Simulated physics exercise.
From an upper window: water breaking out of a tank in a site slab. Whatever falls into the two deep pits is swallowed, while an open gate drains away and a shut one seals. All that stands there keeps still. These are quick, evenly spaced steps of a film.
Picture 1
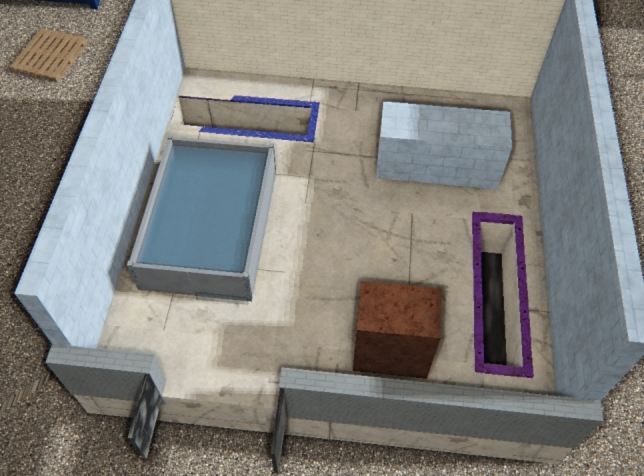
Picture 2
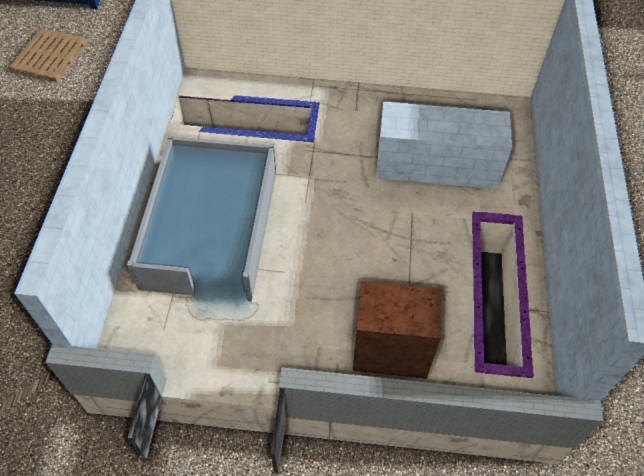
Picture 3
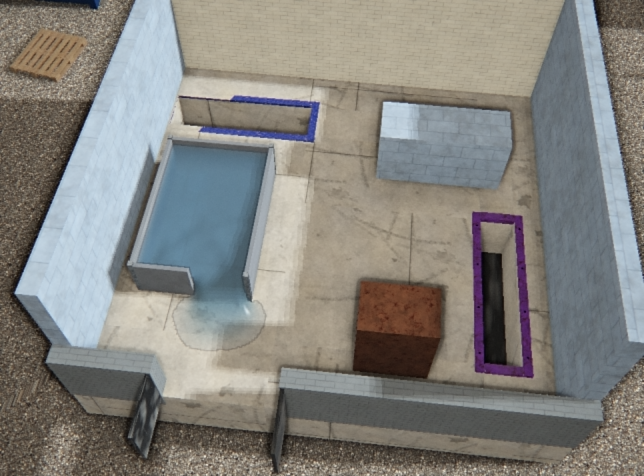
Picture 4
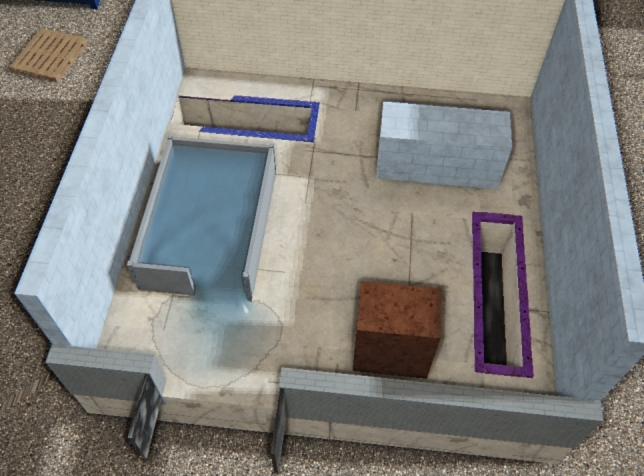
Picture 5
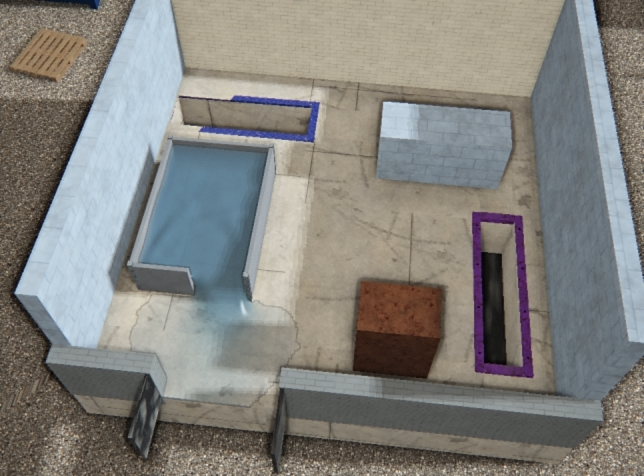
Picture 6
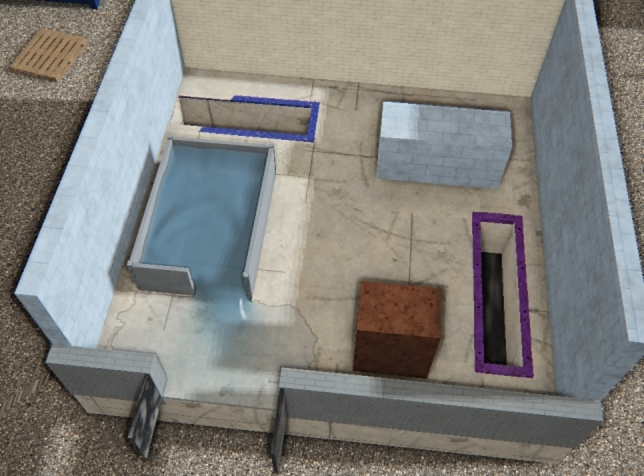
Walled concrete slab seen from above, water pouring from a tank's opened near corner and spreading across the floor toward the front wall.
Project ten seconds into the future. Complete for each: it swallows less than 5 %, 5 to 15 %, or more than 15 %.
Completed: The gate swallows more than 15 %; the purple pit swallows less than 5 %; the blue pit swallows less than 5 %.
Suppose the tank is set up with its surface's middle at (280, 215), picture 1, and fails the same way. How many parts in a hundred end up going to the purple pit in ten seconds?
The purple pit gets 8 per cent.
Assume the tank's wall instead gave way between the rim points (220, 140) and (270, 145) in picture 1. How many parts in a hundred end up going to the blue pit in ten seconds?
About 70 percent ends up in the blue pit, by my reckoning.
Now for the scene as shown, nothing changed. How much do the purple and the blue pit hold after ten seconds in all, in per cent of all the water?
About 0 and 2 per cent.
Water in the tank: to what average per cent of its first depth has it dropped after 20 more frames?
Estimate: Close to 48 %.
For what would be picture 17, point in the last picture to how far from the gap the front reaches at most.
I would point to (519, 416).
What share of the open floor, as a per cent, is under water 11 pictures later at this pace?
Roughly 20 per cent.
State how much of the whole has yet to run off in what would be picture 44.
That works out to about 52 percent.
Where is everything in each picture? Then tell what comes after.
The open tank at (206, 205) is whole and still, in the first picture.
Water pours out at (220, 286) and has run to (250, 309), in the second picture.
Water pours out at (220, 288) and has run to (193, 341), in the third picture.
Water pours out at (220, 288) and has run to a hidden place, in the fourth picture.
Water pours out at (220, 288) and has run to a hidden place, in the fifth picture.
Water pours out at (220, 288) and has run to a hidden place, in the sixth picture.
A moment on, water covers 15 % of the floor; the gate 9 %, the purple pit 0 %, the blue pit 0 %.
Next, water covers 20 % of the floor; the gate 20 %, the purple pit 0 %, the blue pit 0 %.
Then, water covers 25 % of the floor; the gate 32 %, the purple pit 0 %, the blue pit 0 %.
Later, water covers 30 % of the floor; the gate 48 %, the purple pit 0 %, the blue pit 1 %.
In the end, water covers 40 % of the floor; the gate 60 %, the purple pit 0 %, the blue pit 2 %.
